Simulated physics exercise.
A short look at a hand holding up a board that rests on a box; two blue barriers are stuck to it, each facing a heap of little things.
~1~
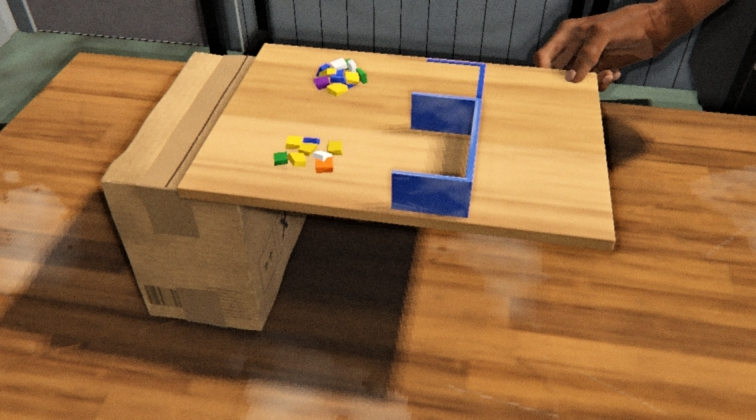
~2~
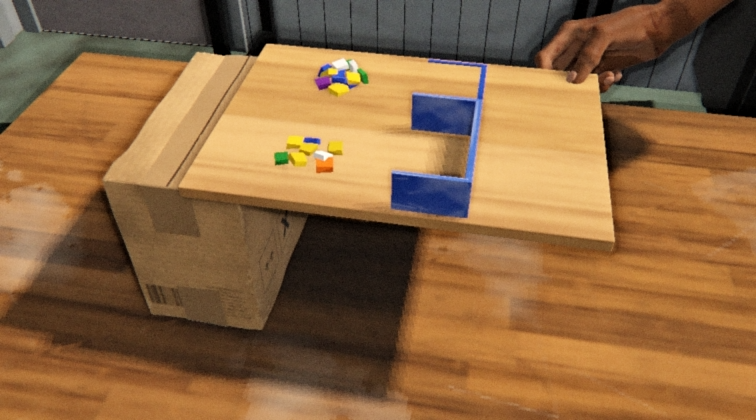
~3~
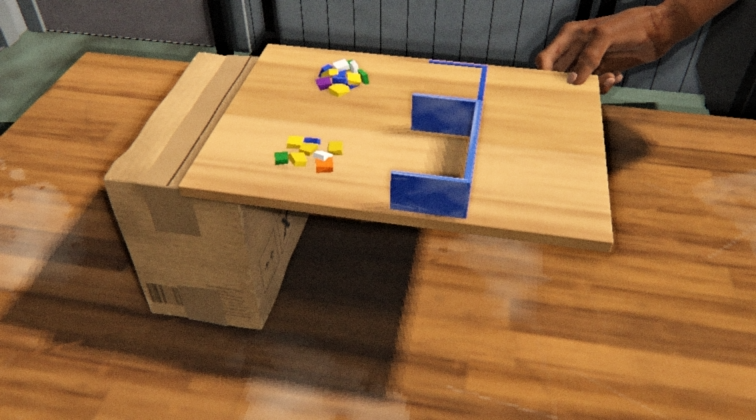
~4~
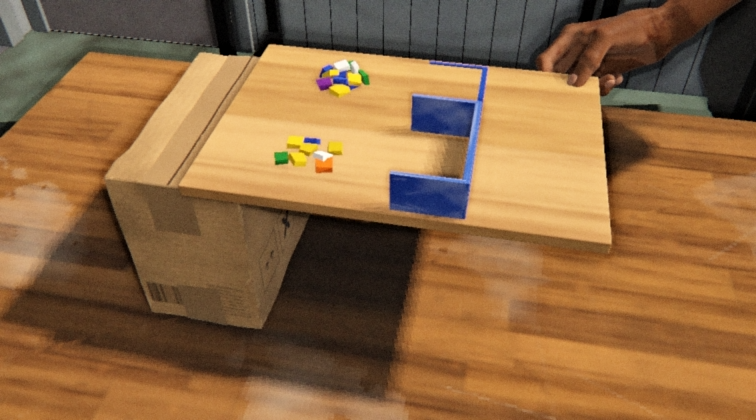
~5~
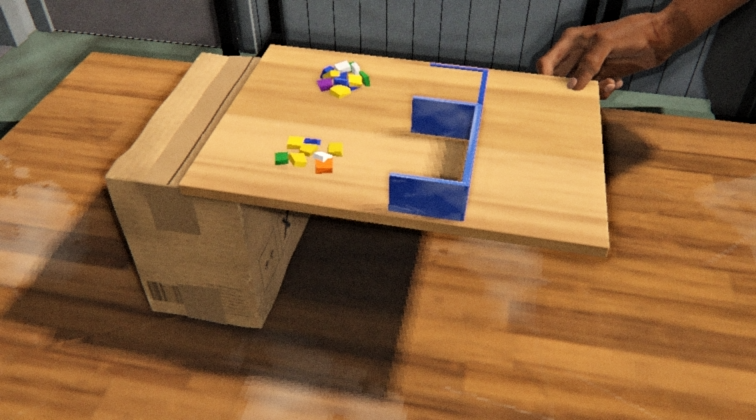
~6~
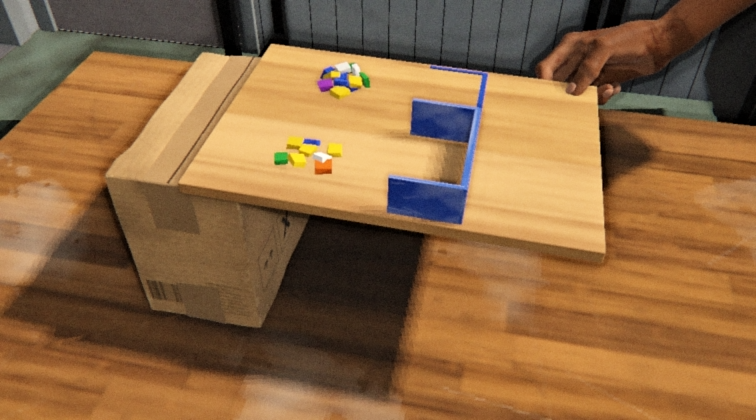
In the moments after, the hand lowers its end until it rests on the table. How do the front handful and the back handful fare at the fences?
In the end the front handful is stopped by its bar, and the back handful gets over its bar.
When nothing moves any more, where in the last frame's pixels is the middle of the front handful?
Roughly at (407, 252).
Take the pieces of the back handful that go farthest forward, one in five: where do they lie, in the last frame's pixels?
Around (559, 285).
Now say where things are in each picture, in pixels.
In the first frame, held end of the board (600, 236), level; box (227, 188), tall, over half the board's length; front handful (307, 149), a few mosaic tiles; back handful (337, 75), a few mosaic tiles; front bar (472, 155), taller than the pieces; back bar (480, 94), much lower than a piece.
In the second frame, held end of the board (600, 236), level; back handful (338, 75).
In the third frame, held end of the board (598, 237), level; front handful (308, 149).
In the fourth frame, held end of the board (597, 239), level; back handful (340, 76).
In the fifth frame, held end of the board (595, 242), level; front handful (308, 150).
In the sixth frame, held end of the board (591, 248), down by 1°; box (231, 186); front handful (308, 150), not moving; back handful (341, 78), not moving; front bar (469, 163); back bar (480, 103).
Then, 0.56 s later than the last frame, board sloping at 11°; front handful where it was; back handful where it was.
Then, 1.27 s later than the last frame, board sloping at 24°; front handful where it was; back handful where it was.
Then, 2.04 s later than the last frame, board sloping at 38°; front handful has reached its bar; back handful every one past its bar.
When it is over, board resting at 39°; front handful gathered behind its bar; back handful every one past its bar.
